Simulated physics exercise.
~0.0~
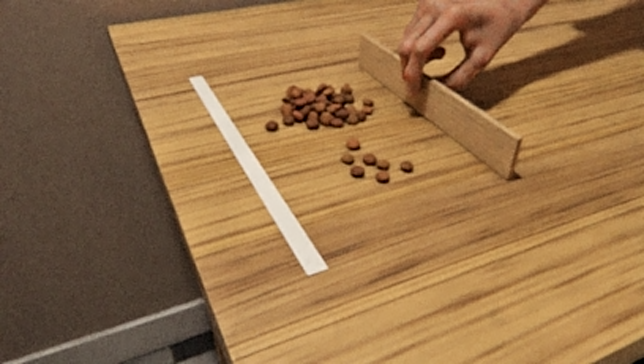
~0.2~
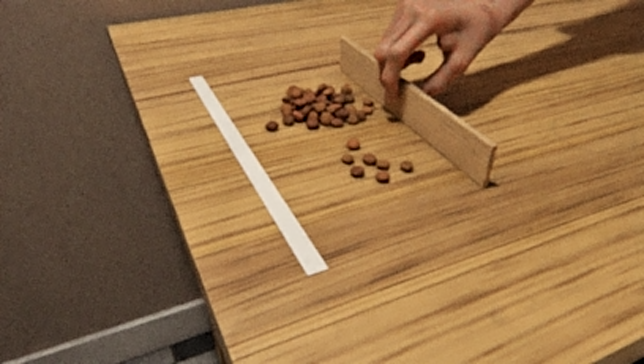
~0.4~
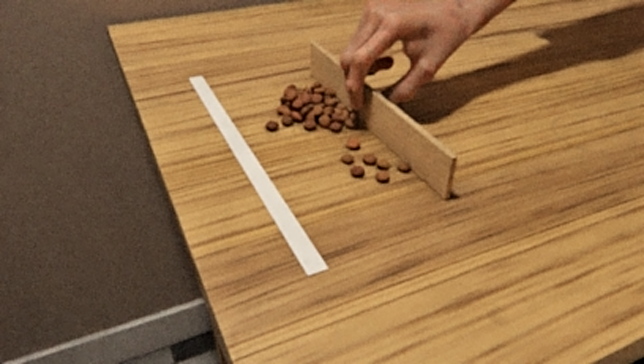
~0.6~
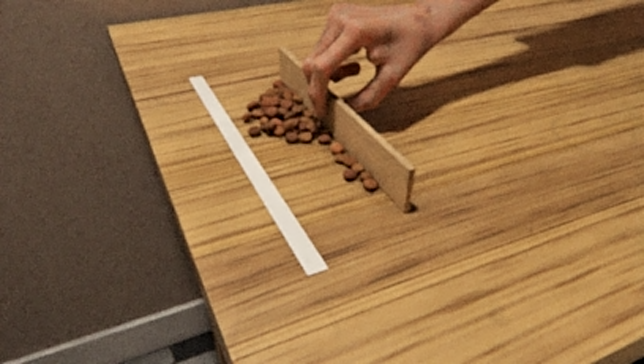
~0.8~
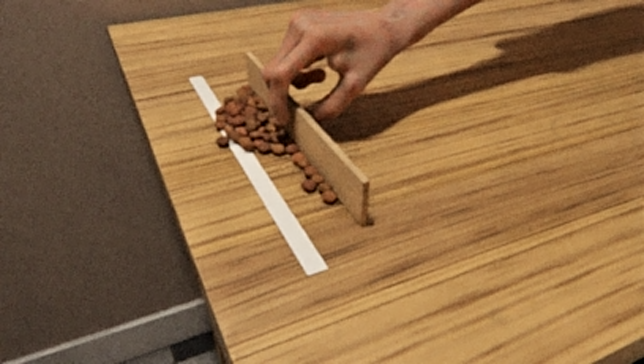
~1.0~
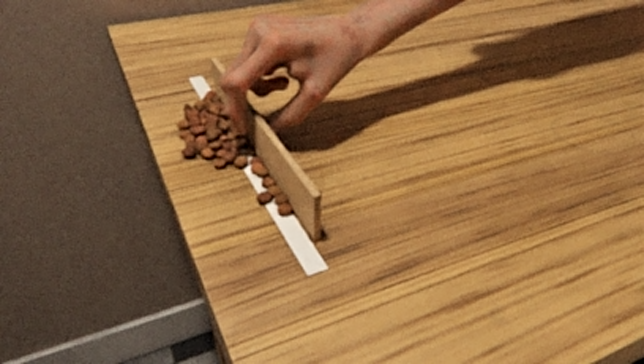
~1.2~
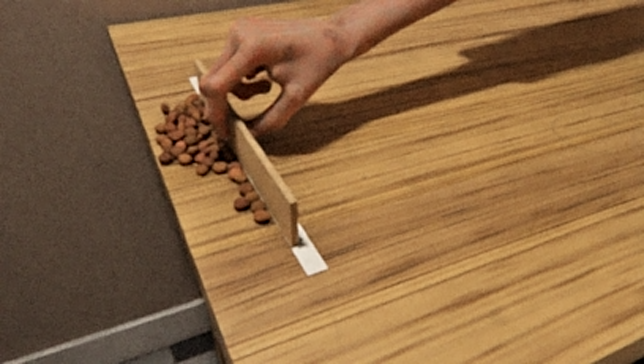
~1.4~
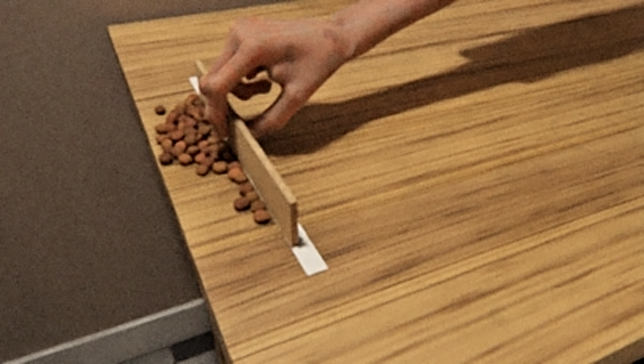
A hand holds a thin, upright tan board on a wood-grained table, seen from above at an angle by a still camera. Small reddish-brown pieces lie to its left in a larger cluster at the back and a smaller, looser group nearer the viewer, with a white tape strip beyond them and the table's edge at left. The hand slides the board leftward, reaching the back cluster and then gathering up the front group. Both are pushed over the tape. The board stops along the strip, and all the pieces rest on the table, close to its left edge.
